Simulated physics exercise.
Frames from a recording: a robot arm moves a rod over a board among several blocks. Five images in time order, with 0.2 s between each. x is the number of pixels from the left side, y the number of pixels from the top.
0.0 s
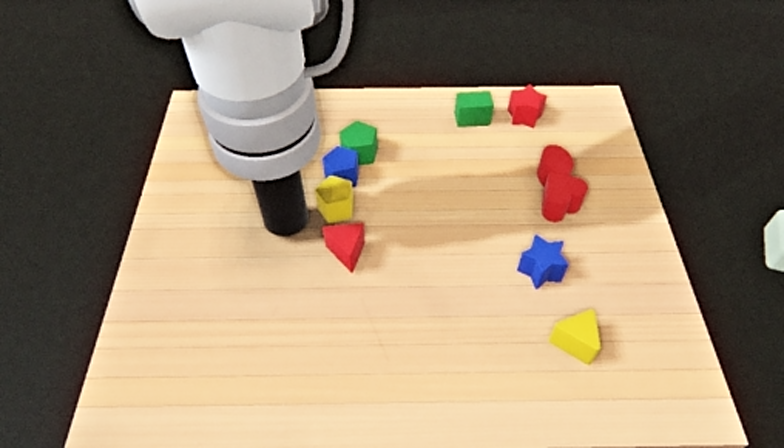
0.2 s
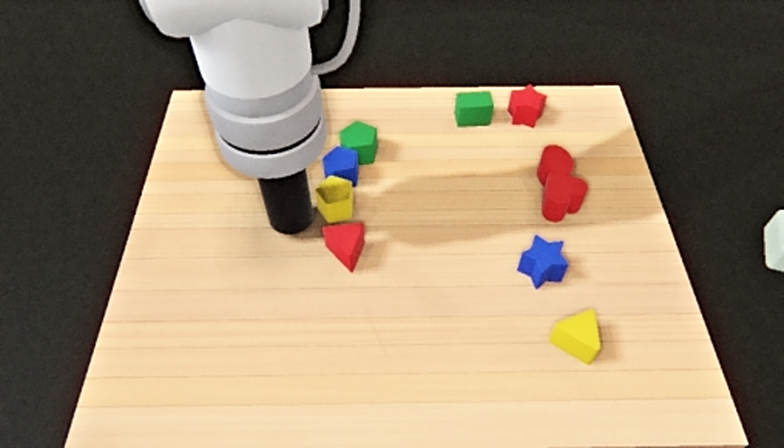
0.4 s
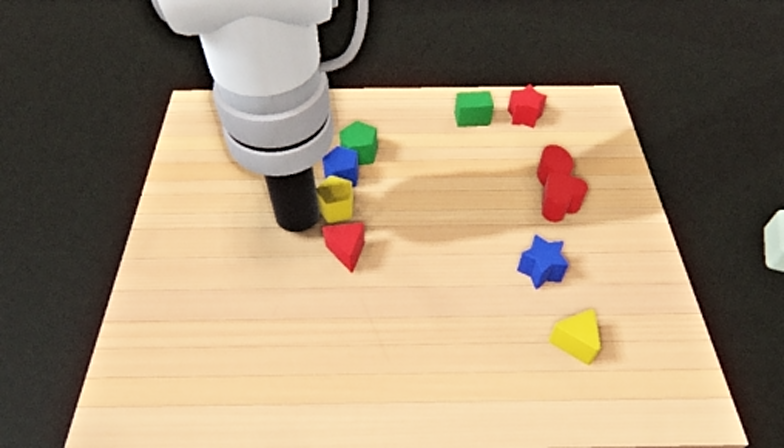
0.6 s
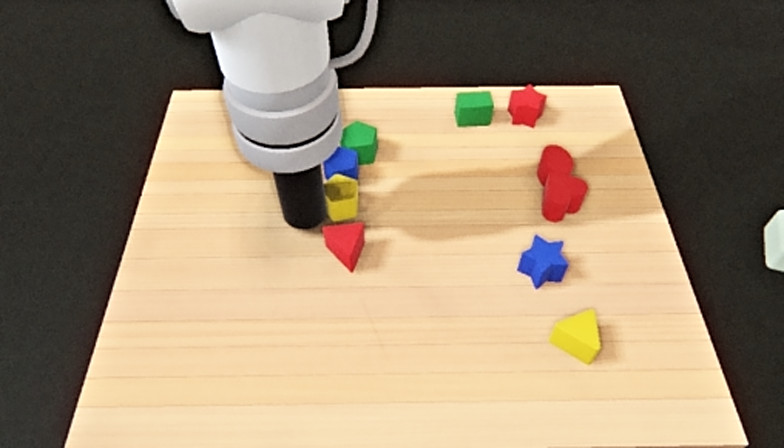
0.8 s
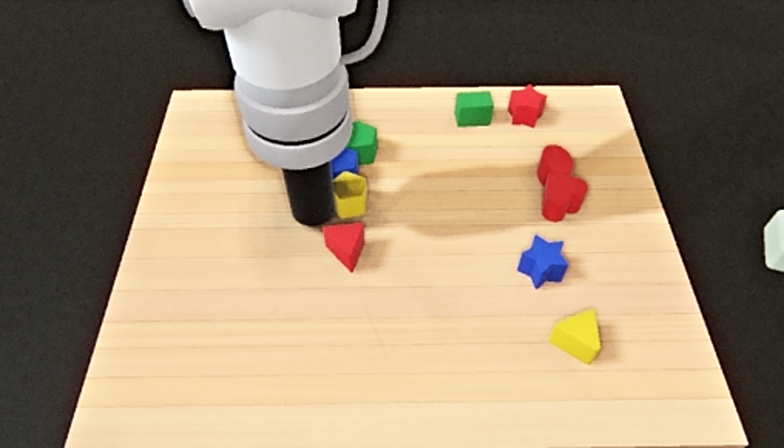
To begin with, a robot arm holds a black rod just left of a cluster of green, blue, yellow and red blocks on a wooden board. The rod edges right toward the yellow pentagonal block, then nudges it slightly rightward, while the other blocks stay put.
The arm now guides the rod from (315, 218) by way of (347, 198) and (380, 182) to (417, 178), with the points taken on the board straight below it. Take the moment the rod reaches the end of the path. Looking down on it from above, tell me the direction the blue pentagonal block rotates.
If we look at it from overhead, the blue pentagonal block pivots counter-clockwise.
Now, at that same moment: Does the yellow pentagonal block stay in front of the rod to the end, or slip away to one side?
By then it is in front of the rod.
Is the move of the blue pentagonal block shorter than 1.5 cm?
No, I don't think so.
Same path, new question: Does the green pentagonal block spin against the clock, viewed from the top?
In short: No.
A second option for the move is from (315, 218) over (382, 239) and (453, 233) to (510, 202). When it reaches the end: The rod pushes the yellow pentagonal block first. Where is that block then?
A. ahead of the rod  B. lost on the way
It's B.
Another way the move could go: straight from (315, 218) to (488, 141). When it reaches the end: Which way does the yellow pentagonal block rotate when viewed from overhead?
That block twists clockwise.
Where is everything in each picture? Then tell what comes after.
In the first frame, tip of the rod (286, 219), middles of tops, blue pentagonal block (341, 158), red three-sided block (345, 235), yellow pentagonal block (334, 189), green pentagonal block (359, 133).
In the second frame, rod (291, 217), nothing pushed.
In the third frame, rod (298, 215), nothing pushed.
In the fourth frame, rod (305, 212), yellow pentagonal block (340, 188).
In the fifth frame, rod (314, 209), blue pentagonal block (341, 158), red three-sided block (345, 235), yellow pentagonal block (348, 185), green pentagonal block (359, 133).
On the path given first. One third of the way, rod (347, 189); blue pentagonal block (347, 148), turned 20° anticlockwise; yellow pentagonal block (383, 170), turned 25° clockwise; green pentagonal block (362, 126), turned 15° clockwise.
Two thirds of the way, rod (380, 173); blue pentagonal block (353, 140), turned 75° anticlockwise; yellow pentagonal block (418, 158), turned 35° clockwise; green pentagonal block (363, 118), turned 35° clockwise.
At the end, rod (418, 170); blue pentagonal block (353, 140), turned 75° anticlockwise; red three-sided block unmoved; yellow pentagonal block (454, 151), turned 15° clockwise; green pentagonal block (363, 118), turned 35° clockwise.
